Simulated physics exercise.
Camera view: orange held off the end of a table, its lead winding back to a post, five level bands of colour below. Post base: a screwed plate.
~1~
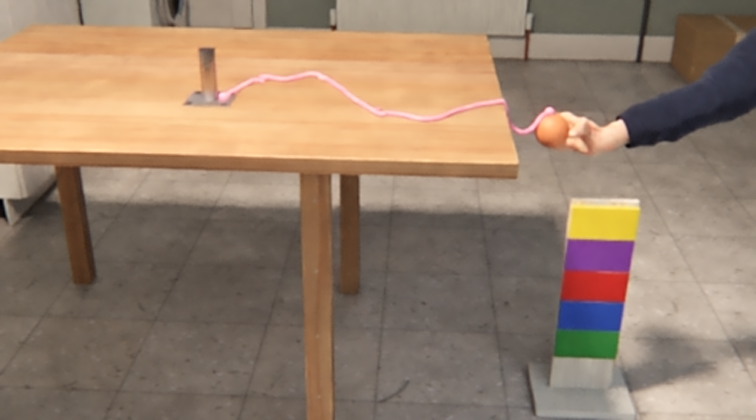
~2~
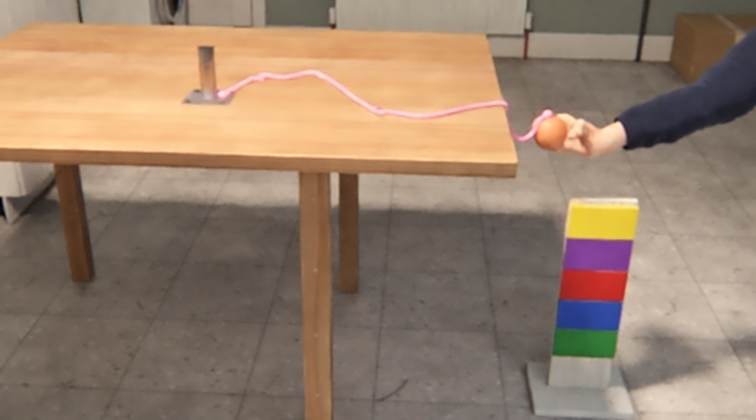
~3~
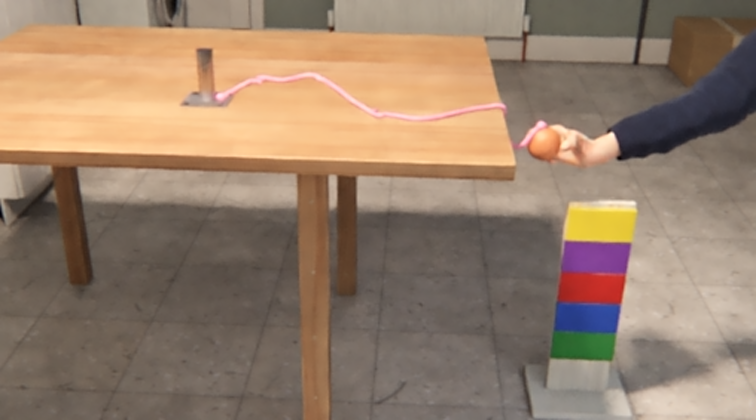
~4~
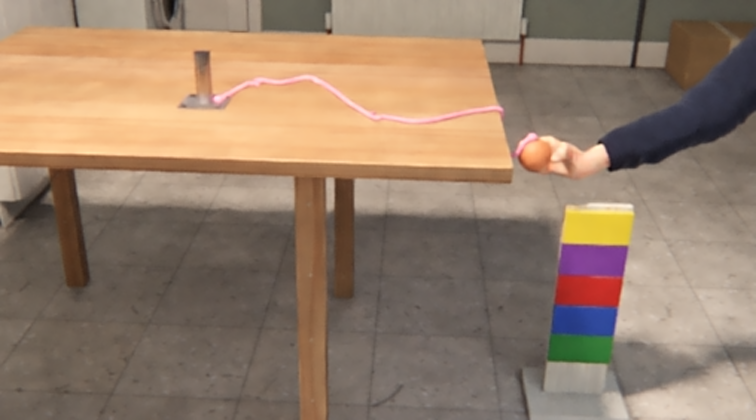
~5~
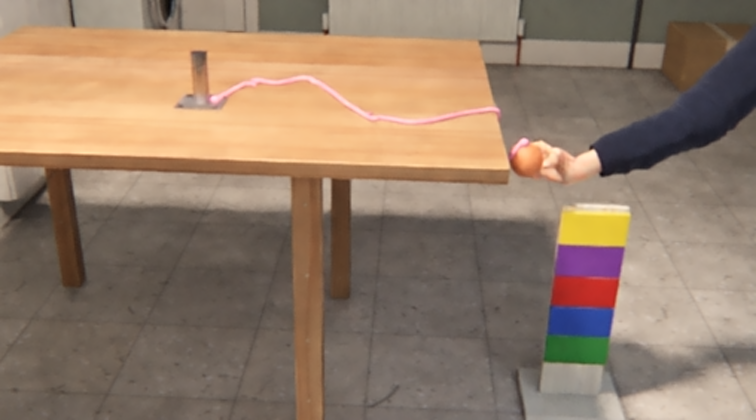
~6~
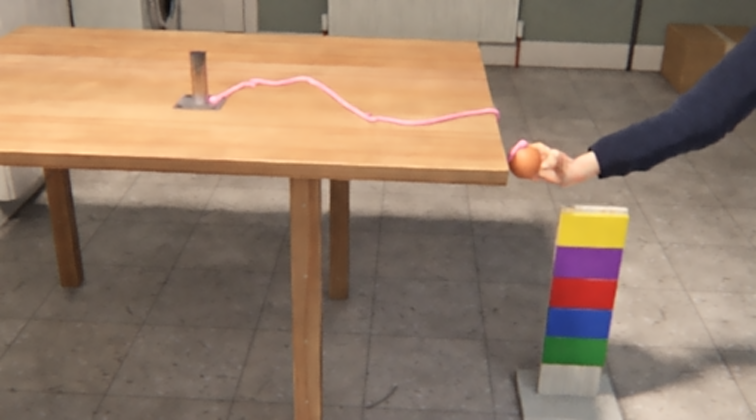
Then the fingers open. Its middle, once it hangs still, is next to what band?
Next to the green one.
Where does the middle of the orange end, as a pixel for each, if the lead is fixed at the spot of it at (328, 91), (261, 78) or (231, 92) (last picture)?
For the three tries you'd see (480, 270), (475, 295) and (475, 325).
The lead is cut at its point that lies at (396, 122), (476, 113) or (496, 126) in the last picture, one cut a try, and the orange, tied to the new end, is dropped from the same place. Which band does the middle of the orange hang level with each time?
First try: Above them all; second try: Purple; third try: Red.
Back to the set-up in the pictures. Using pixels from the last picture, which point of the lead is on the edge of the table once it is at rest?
Roughly (355, 110).
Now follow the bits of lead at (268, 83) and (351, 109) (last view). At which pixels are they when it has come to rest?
End points: Roughly (328, 102); roughly (486, 101).
Early on, orange near (473, 338); level with green.
Midway, orange near (469, 338); level with green.
Finally, orange near (471, 341); level with green. At green.
